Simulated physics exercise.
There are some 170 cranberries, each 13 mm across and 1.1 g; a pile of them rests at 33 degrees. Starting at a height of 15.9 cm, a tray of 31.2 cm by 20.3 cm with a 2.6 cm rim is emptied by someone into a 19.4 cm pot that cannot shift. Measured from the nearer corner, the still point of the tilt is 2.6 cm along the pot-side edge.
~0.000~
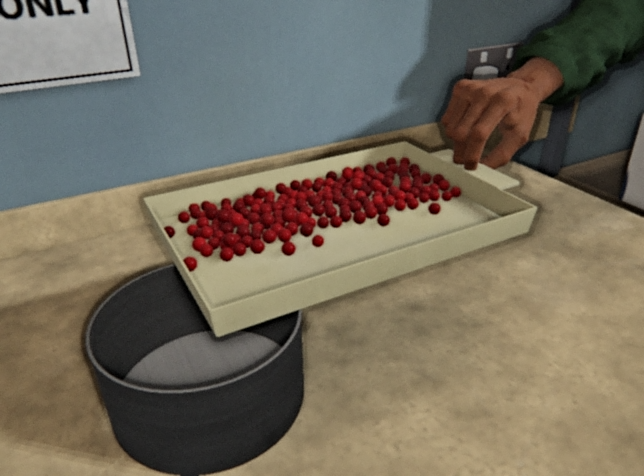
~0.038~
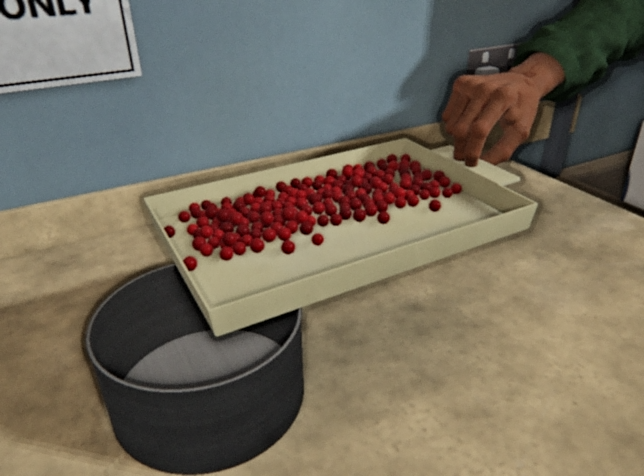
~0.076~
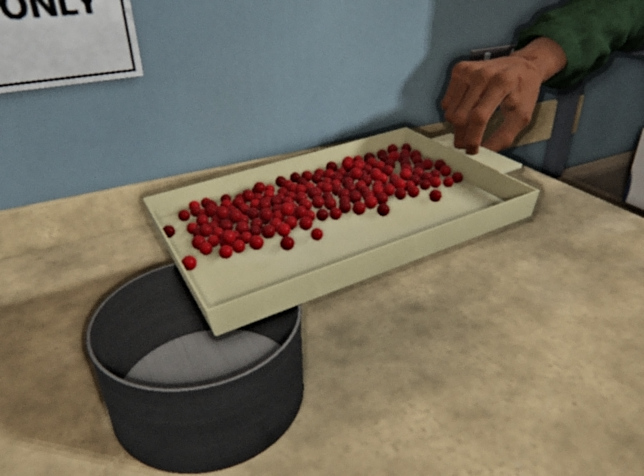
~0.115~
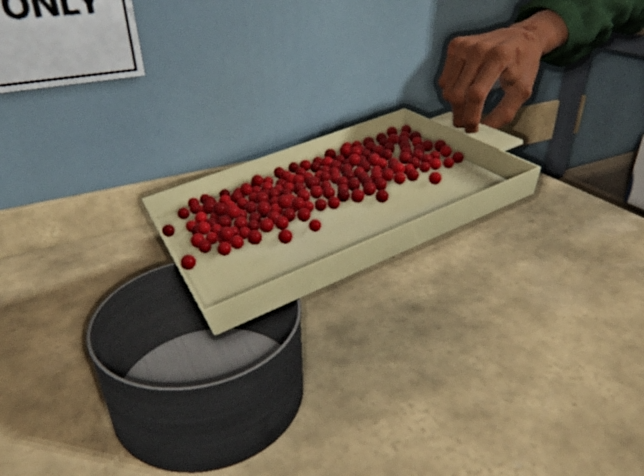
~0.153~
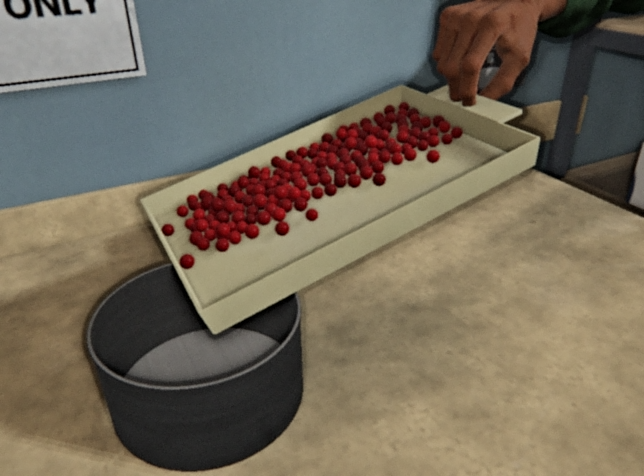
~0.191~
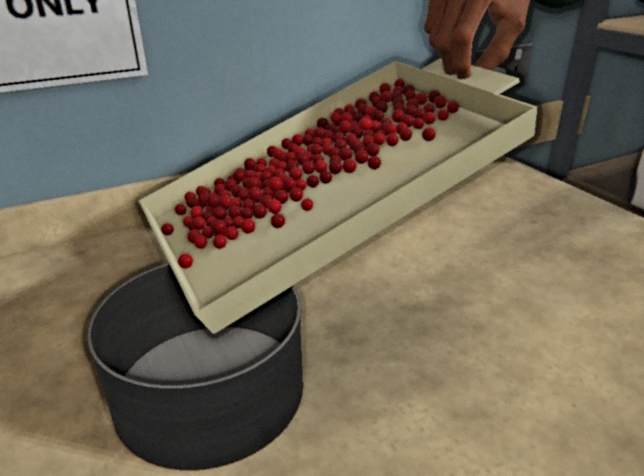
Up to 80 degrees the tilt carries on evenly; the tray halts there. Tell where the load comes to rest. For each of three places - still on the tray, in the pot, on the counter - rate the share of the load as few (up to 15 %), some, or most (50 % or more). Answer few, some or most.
Tray: Some; pot: Some; counter: Some.
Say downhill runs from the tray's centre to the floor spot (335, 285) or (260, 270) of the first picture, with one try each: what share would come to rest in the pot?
Roughly 0 % for the first direction, roughly 5 % for the second.
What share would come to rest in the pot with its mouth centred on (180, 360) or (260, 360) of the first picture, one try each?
I'd say close to 30 percent for the first spot and 0 percent for the second.
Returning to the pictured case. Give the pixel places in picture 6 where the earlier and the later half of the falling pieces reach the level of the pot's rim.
At roughly (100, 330) first, later on at (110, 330).
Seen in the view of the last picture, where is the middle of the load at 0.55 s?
The middle of the load should be at about (175, 178) by then.
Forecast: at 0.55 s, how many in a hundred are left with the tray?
Roughly 100 per cent.
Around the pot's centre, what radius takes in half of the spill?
24 cm.
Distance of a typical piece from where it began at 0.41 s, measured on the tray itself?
Around 3 centimetres.
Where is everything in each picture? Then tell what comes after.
In the first frame, tray tilt 0 degrees, front corners at (213, 307) and (532, 207); middle of the pieces at (314, 201); pot at (197, 314).
In the second frame, tray tilt 1 degrees, front corners at (212, 307) and (533, 203); middle of the pieces at (314, 199).
In the third frame, tray tilt 3 degrees, front corners at (210, 307) and (534, 190), lowest corner left back; middle of the pieces at (313, 193).
In the fourth frame, tray tilt 8 degrees, front corners at (206, 307) and (535, 167), lowest corner left back; middle of the pieces at (311, 183).
In the fifth frame, tray tilt 13 degrees, front corners at (202, 308) and (534, 138), lowest corner left back; middle of the pieces at (307, 171).
In the sixth frame, tray tilt 19 degrees, front corners at (198, 309) and (531, 108), lowest corner left back; middle of the pieces at (302, 159); pot at (197, 311). The tray's pace is about 145 degrees a second.
After 0.41 s, tilt 51 degrees; the tray holds 100 %, the pot 0 %.
After 0.55 s, tilt 71 degrees; the tray holds 100 %, the pot 0 %.
After 0.82 s, tilt 80 degrees; the tray holds 45 %, the pot 15 %.
In the end, at 1.7 s, tray 40 %, pot 25 %, counter 40 %.
